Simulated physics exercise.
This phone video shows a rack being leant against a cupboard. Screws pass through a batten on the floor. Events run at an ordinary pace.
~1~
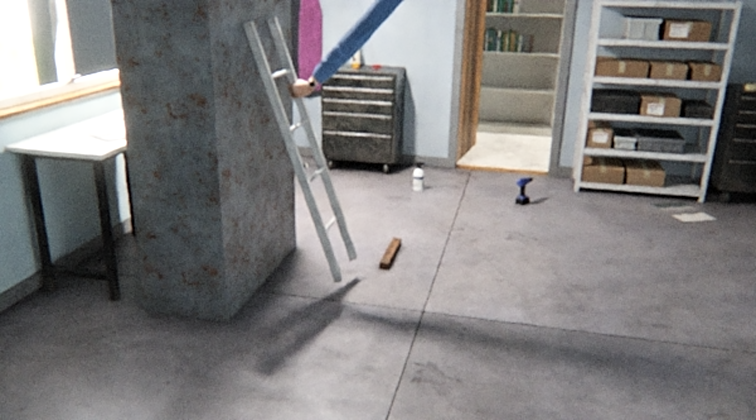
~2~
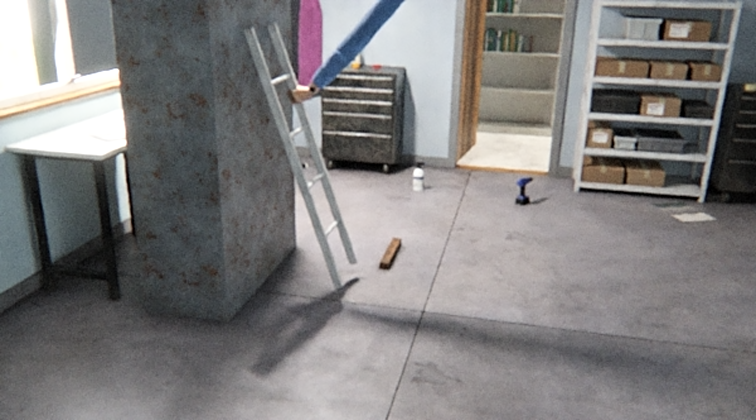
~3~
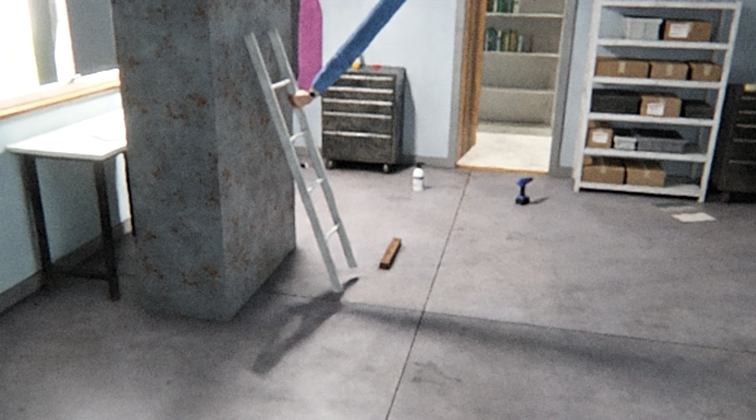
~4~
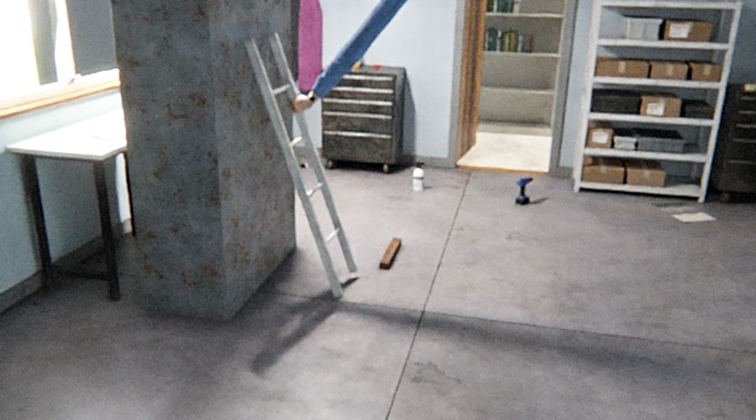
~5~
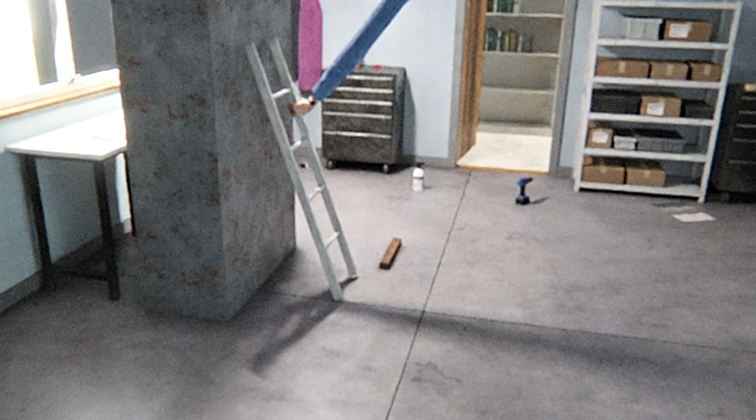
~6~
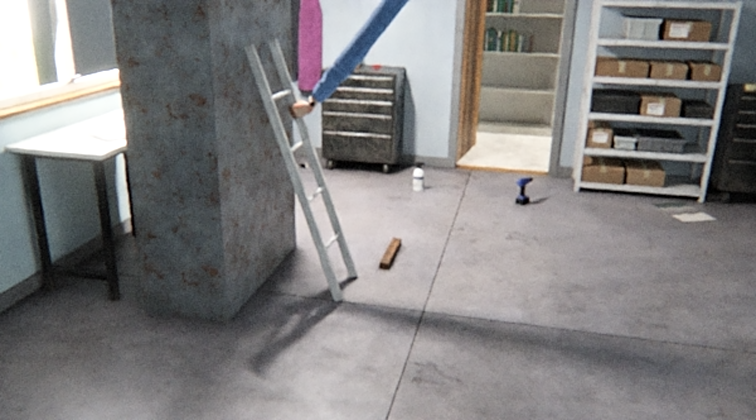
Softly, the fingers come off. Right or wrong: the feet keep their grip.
Right.
Then, 0.46 s after the last picture, white rack at rest near (306, 171).
At rest, the white rack remains leaning, near (306, 171).
